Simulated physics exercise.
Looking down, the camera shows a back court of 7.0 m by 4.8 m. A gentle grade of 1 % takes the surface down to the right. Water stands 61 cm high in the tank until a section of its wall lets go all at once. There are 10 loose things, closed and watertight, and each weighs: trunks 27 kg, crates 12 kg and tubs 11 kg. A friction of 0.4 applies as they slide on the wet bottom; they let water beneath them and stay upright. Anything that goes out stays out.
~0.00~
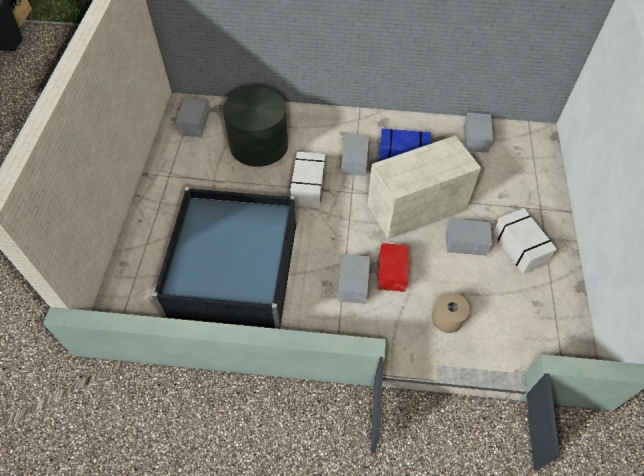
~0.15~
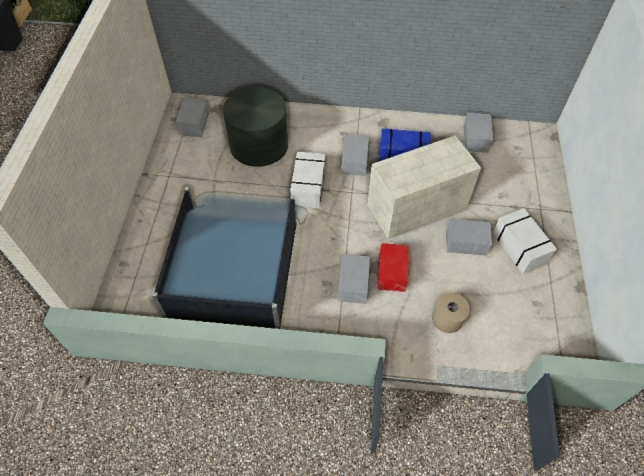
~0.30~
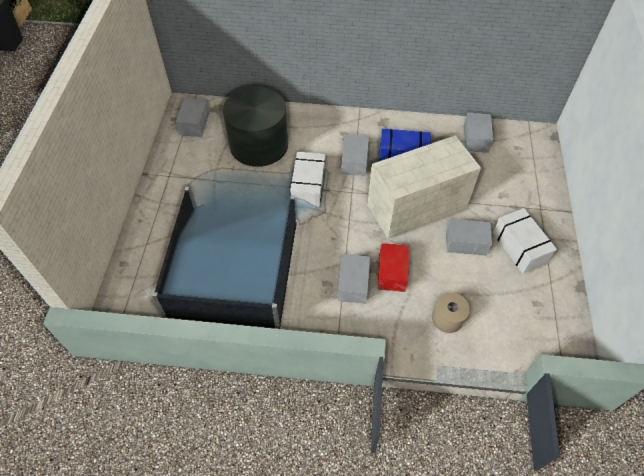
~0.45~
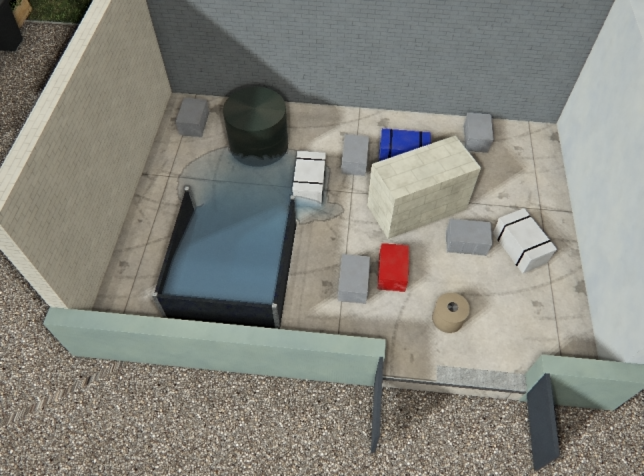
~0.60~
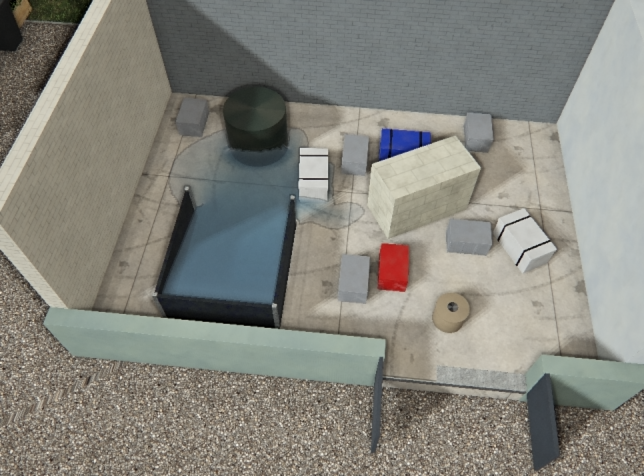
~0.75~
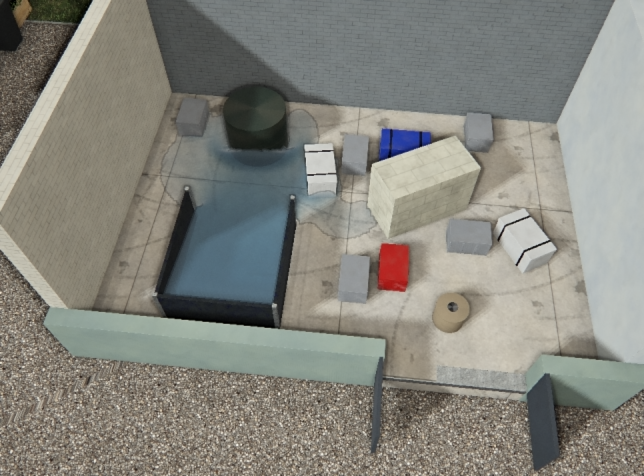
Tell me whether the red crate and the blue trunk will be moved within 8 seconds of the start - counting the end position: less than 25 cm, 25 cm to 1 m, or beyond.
My prediction: The red crate is left where it was, the blue trunk is swept a long way.
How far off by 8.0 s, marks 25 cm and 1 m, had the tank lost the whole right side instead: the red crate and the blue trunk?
In that case the red crate gets carried off, the blue trunk moves a short way.
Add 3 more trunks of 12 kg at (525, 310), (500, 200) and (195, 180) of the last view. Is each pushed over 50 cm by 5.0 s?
Well, in that order it's lower, lower and higher.
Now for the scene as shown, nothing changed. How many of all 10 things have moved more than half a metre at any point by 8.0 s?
6 in all.
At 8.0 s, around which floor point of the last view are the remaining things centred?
Close to (440, 259).
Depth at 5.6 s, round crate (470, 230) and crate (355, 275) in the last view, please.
Depth approx. 3 cm / 3 cm.
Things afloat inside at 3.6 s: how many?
At that time the total is 4.
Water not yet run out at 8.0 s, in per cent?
100 % or so.
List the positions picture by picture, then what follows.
The red crate at (394, 262), on the bottom; the blue trunk at (406, 140) rests on the ground; 2.6 m2 under water; 0 of 10 have shifted, in the first picture.
The red crate at (394, 262) rests on the ground; the blue trunk at (406, 140), on the bottom; water covers 3.5 m2; 0 of 10 have shifted, in the second picture.
The red crate at (394, 262), on the bottom; the blue trunk at (406, 140), on the bottom; water covers 4.4 m2; 0 of 10 have shifted, in the third picture.
The red crate at (394, 262), on the bottom; the blue trunk at (406, 140) rests on the ground; 5.3 m2 under water; 0 of 10 have shifted, in the fourth picture.
The red crate at (394, 262) rests on the ground; the blue trunk at (406, 140) rests on the ground; water covers 6.2 m2; 1 of 10 have shifted, in the fifth picture.
The red crate at (394, 262) rests on the ground; the blue trunk at (406, 140), on the bottom; water covers 7.4 m2; 1 of 10 have shifted, in the sixth picture.
After 1.6 s the red crate is near (394, 262), 0.0 m from its start, aground; the blue trunk is near (418, 137), 0.2 m from its start, aground; 0 of 10 are out; 1 afloat.
After 3.6 s the red crate is near (394, 262), 0.0 m from its start, aground; the blue trunk is near (508, 149), 1.6 m from its start, aground; 0 of 10 are out; 4 afloat.
After 5.6 s the red crate is near (394, 262), 0.0 m from its start, aground; the blue trunk is near (529, 183), 2.0 m from its start, afloat; 0 of 10 are out; 5 afloat.
After 8.0 s the red crate is near (394, 262), 0.0 m from its start, aground; the blue trunk is near (535, 269), 2.9 m from its start, aground; 0 of 10 are out; 3 afloat.
